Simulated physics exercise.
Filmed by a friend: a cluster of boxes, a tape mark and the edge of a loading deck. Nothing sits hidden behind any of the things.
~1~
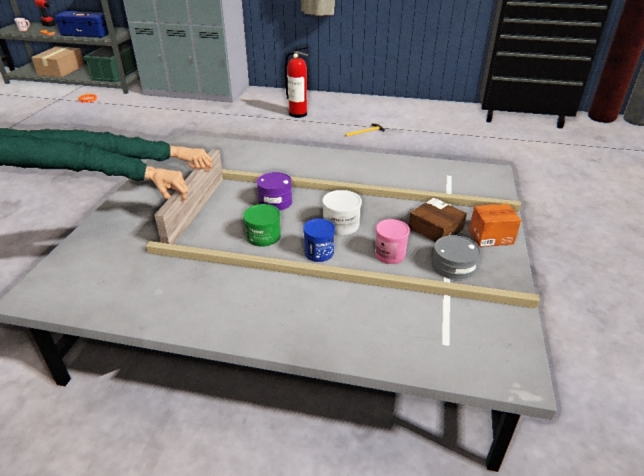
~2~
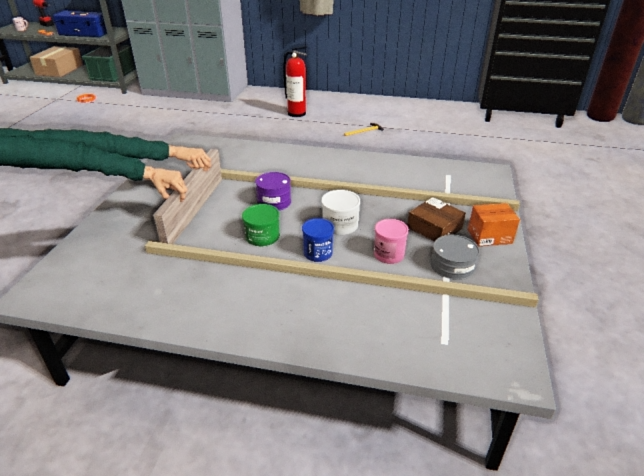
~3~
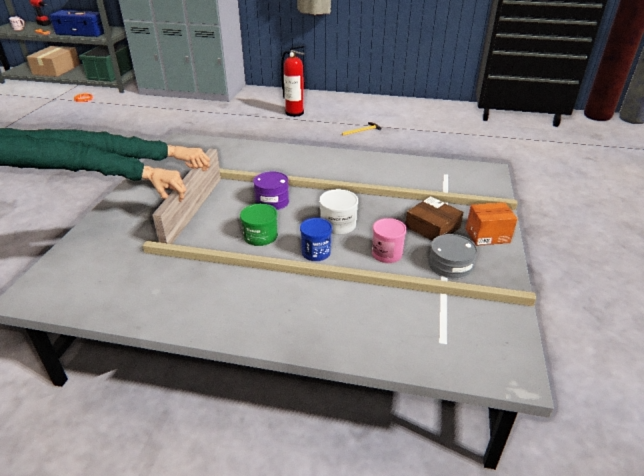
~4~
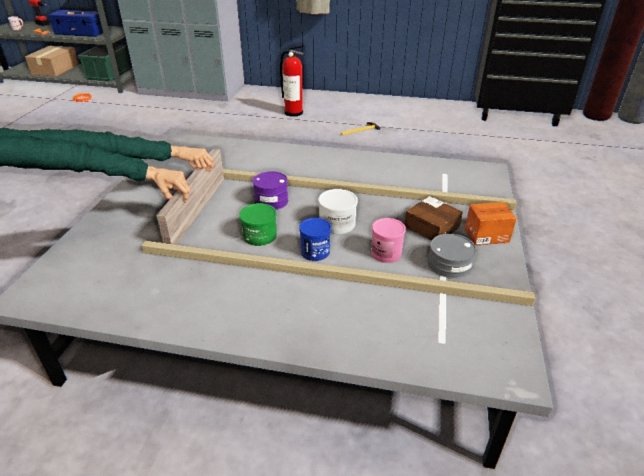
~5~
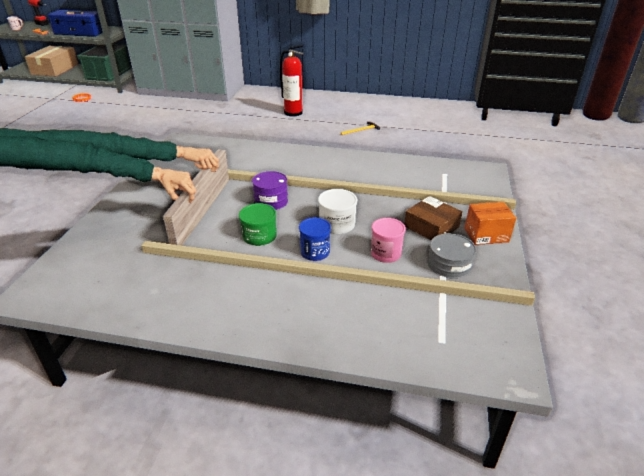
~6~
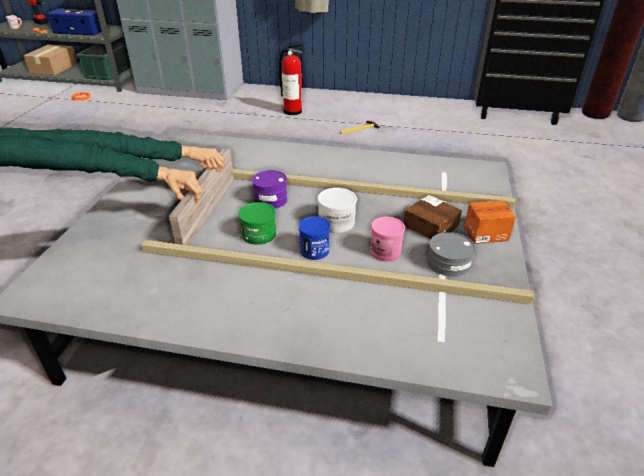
A wooden plank, held by two hands in green sleeves, stayed almost still and then slid slightly right between two rails, while the colourful tubs and the brown and orange boxes stayed put.
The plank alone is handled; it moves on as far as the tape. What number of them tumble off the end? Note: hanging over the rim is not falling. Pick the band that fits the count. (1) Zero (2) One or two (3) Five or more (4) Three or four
The answer is 2.
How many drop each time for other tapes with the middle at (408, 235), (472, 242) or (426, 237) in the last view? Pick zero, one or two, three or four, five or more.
In order: Not one; three or four; not one.
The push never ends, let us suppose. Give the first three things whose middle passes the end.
That would be the orange parcel, followed by the grey canister and then the brown parcel.
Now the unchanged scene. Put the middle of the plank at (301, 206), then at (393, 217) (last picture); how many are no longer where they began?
Well, it's 4 at the first one and 8 at the second.
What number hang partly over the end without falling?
You'd get 1.
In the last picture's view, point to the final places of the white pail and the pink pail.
They finish at roughly (481, 226) and (501, 251) respectively.
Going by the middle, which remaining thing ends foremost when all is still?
Answer: The brown parcel.
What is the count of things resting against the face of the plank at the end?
That comes to 3.
A little later, none off yet; orange parcel at rest near (489, 222); grey canister at rest near (451, 254); brown parcel at rest near (432, 218).
Next, none off yet; orange parcel at rest near (490, 222); grey canister at rest near (451, 254); brown parcel shifted a little near (439, 217).
When it is over, the number that fall off is one or two; down, grey canister and orange parcel.
